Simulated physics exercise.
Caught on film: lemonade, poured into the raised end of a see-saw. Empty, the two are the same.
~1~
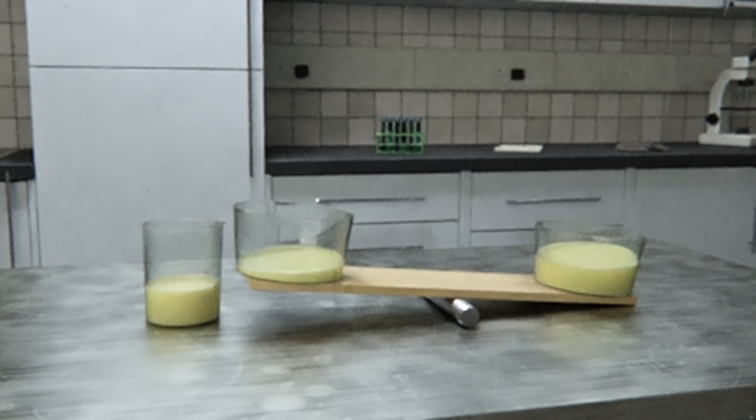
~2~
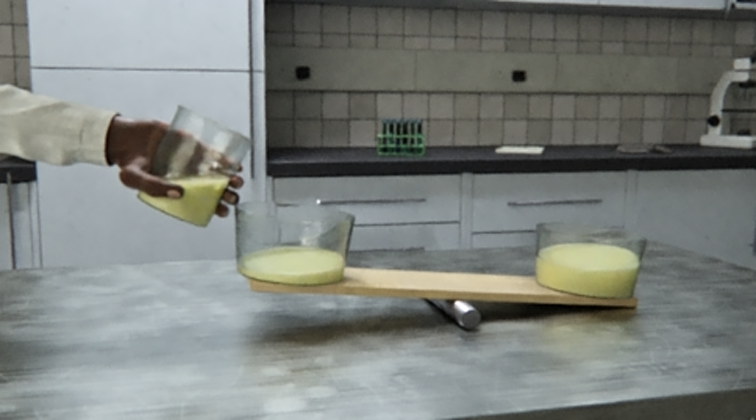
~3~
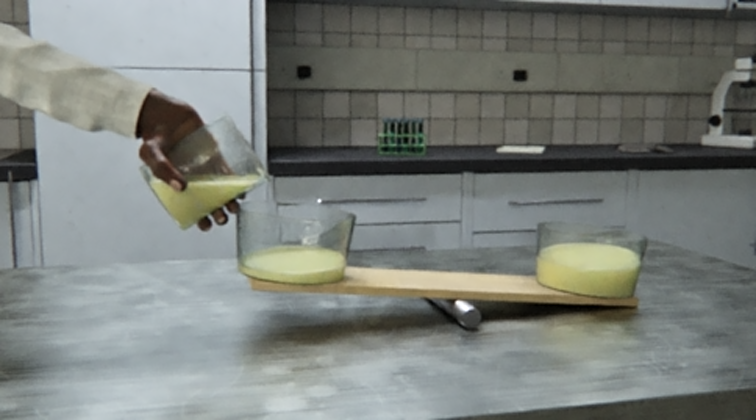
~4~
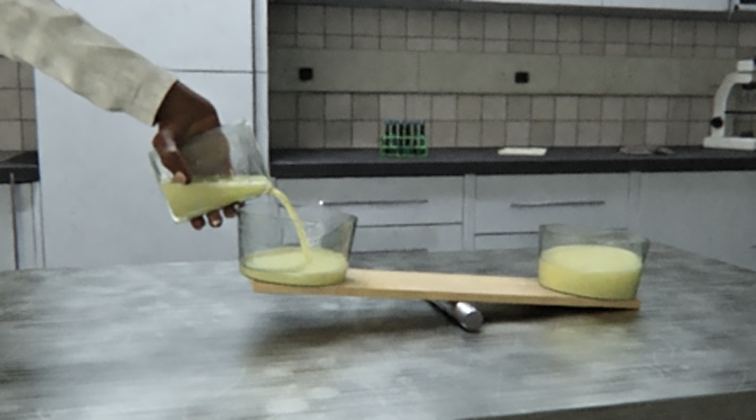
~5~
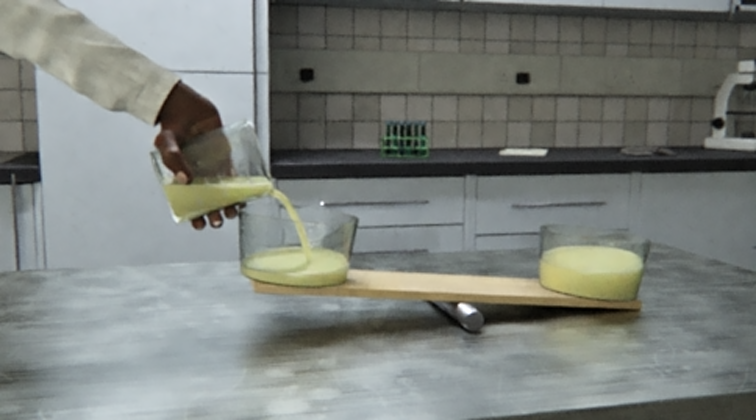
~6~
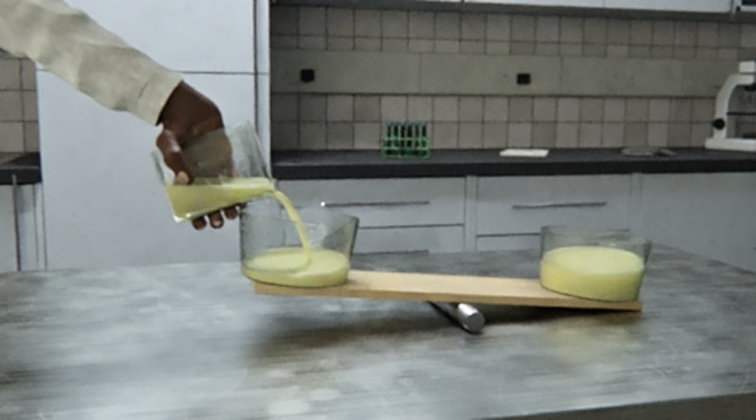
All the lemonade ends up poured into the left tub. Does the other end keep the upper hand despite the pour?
Yes, nothing changes.
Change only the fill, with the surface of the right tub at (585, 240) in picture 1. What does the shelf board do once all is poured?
I reckon it does not budge.
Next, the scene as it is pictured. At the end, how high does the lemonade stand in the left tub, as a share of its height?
It stands at around 40 percent.
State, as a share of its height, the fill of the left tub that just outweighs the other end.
Estimated fill: Near 50 per cent.
Next, the left tub is about a quarter full; the shelf board leans as before.
After that, the left tub is about a third full; the shelf board leans as before.
Finally, the left tub is about a third full; the shelf board leans as before.
